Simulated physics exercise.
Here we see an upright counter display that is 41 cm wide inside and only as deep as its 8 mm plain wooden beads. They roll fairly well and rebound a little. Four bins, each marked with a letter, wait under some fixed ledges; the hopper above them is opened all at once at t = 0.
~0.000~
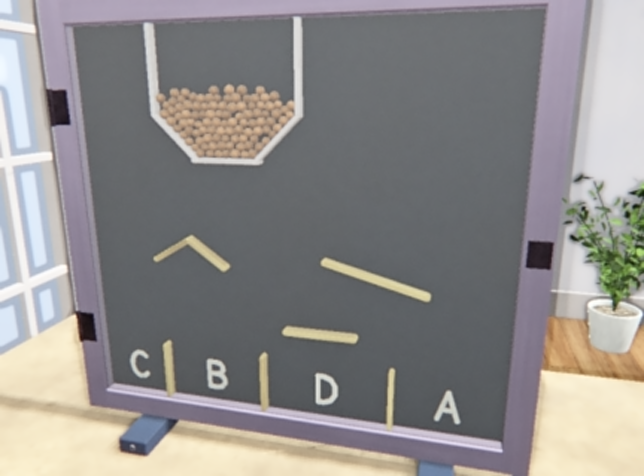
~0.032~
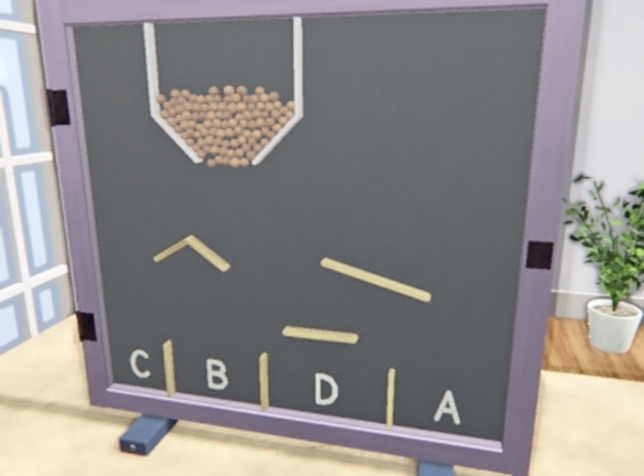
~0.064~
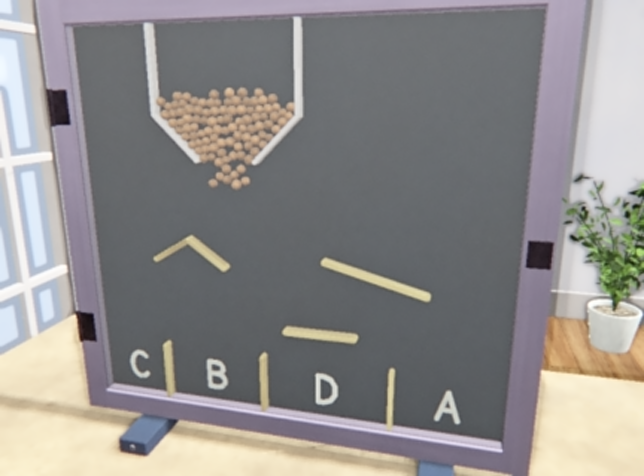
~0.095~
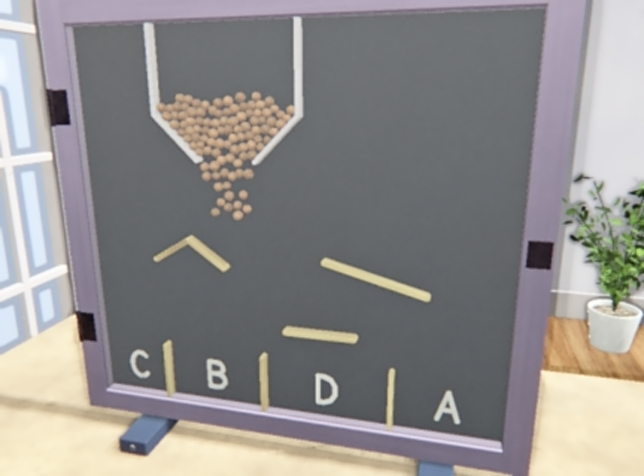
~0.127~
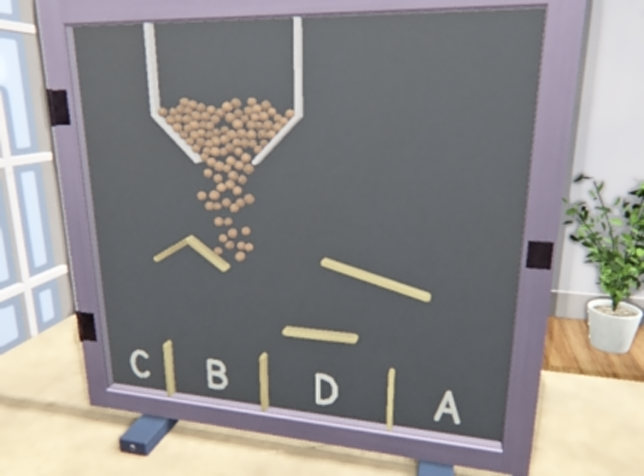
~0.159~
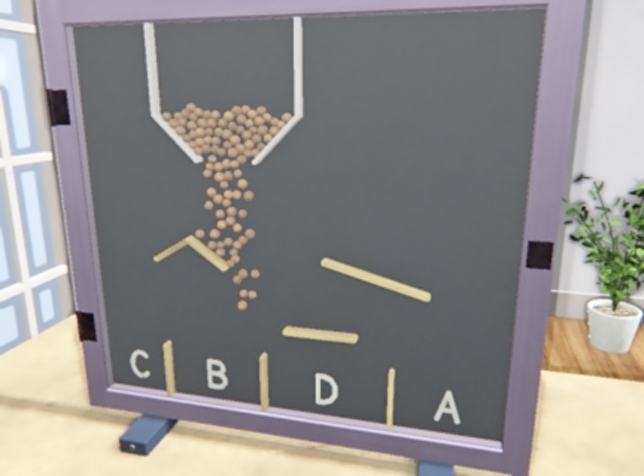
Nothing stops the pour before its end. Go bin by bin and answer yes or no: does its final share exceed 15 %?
A - no; B - yes; C - no; D - yes.
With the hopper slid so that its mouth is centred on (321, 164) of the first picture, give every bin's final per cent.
Bin A: 35; bin B: 35; bin C: 0; bin D: 20.
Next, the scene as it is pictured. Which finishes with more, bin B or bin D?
It's bin D.
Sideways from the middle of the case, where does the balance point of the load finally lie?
Right side, about 1 cm off centre.
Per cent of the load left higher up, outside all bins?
Roughly 5 per cent.
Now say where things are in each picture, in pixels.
In the first picture, gate shut, about 100 beads in the hopper; its mouth (199, 160) to (256, 162); A (448, 407), B (218, 375), C (140, 364), D (327, 390).
In the second picture, 4 out; bottom bead (211, 163).
In the third picture, 9 out; bottom bead (236, 184).
In the fourth picture, 19 out; bottom bead (238, 215).
In the fifth picture, 31 out; bottom bead (240, 256).
In the sixth picture, 41 out; bottom bead (242, 305); ledges roof (159, 258) to (225, 267), slope (325, 262) to (427, 297), level (287, 331) to (355, 339).
After 0.24 s 65 % have left the hopper; down in the bins, B 5 %, D 5 %.
After 0.55 s 100 % have left the hopper; down in the bins, A 5 %, B 25 %, D 45 %.
Settled by 1.8 s, A 10 %, B 30 %, C 0 %, D 55 %, left higher up 5 %.
